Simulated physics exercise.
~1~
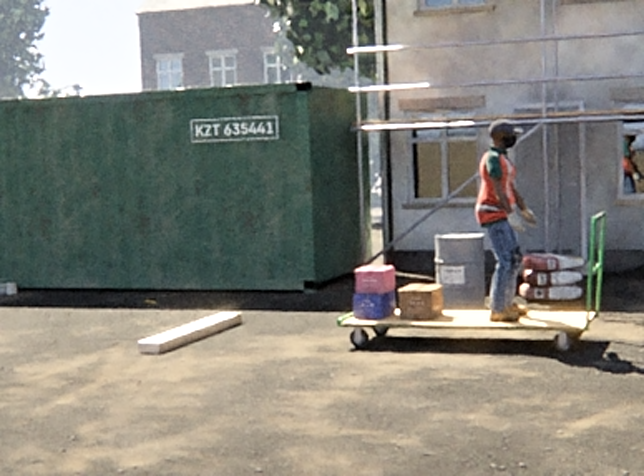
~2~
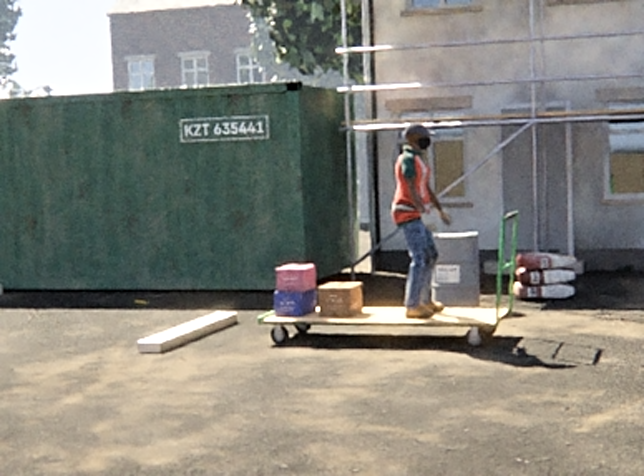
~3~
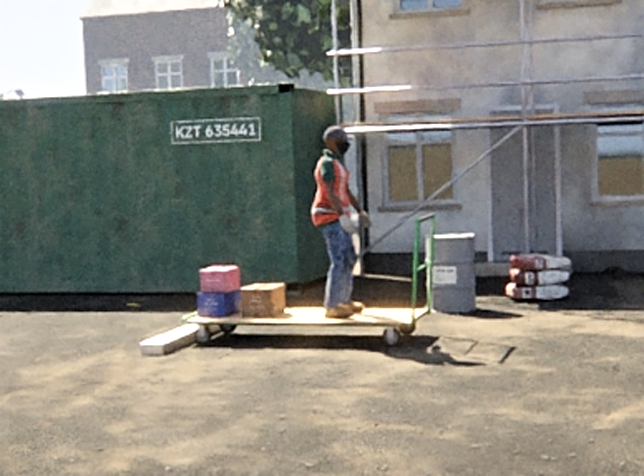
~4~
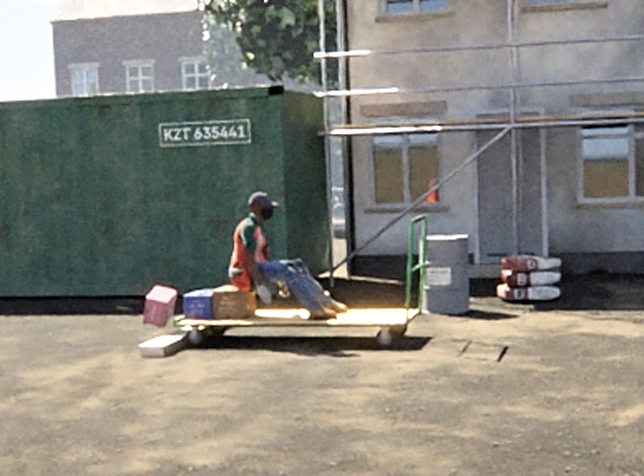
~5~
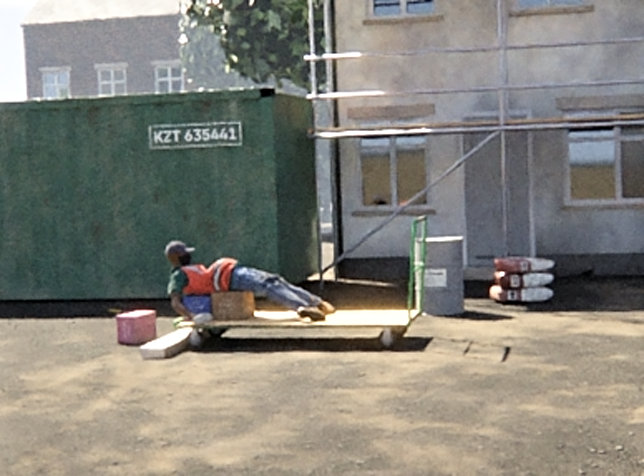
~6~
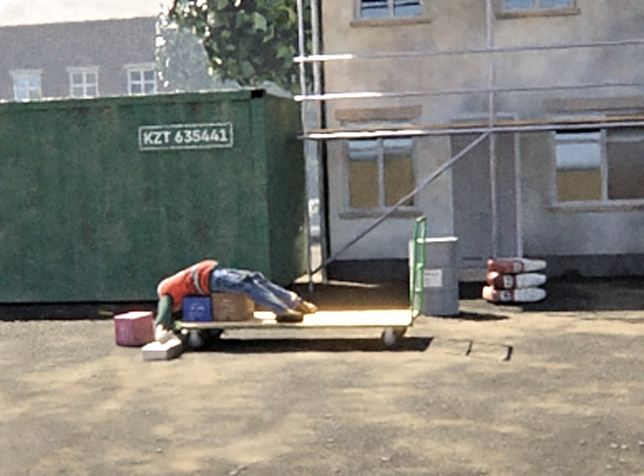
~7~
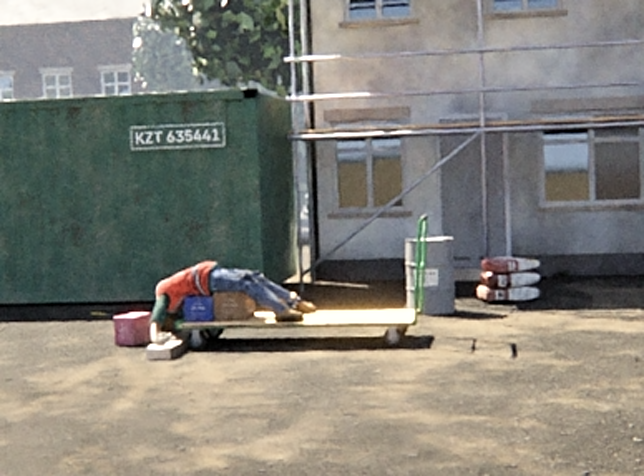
At the start, a worker in an orange vest stands on a flat trolley rolling left past a green container and a scaffolded house, with pink, blue and brown parcels near its front. The trolley reaches a low pale kerb and stops abruptly. The pink parcel, stacked on the blue one, tips off the front as the worker drops backward-leaning into a seated position, legs forward. The worker then pitches left, face down over the remaining parcels. Finally the worker lies draped across them, head and arms hanging over the front, while the pink parcel rests on the ground beyond the kerb.
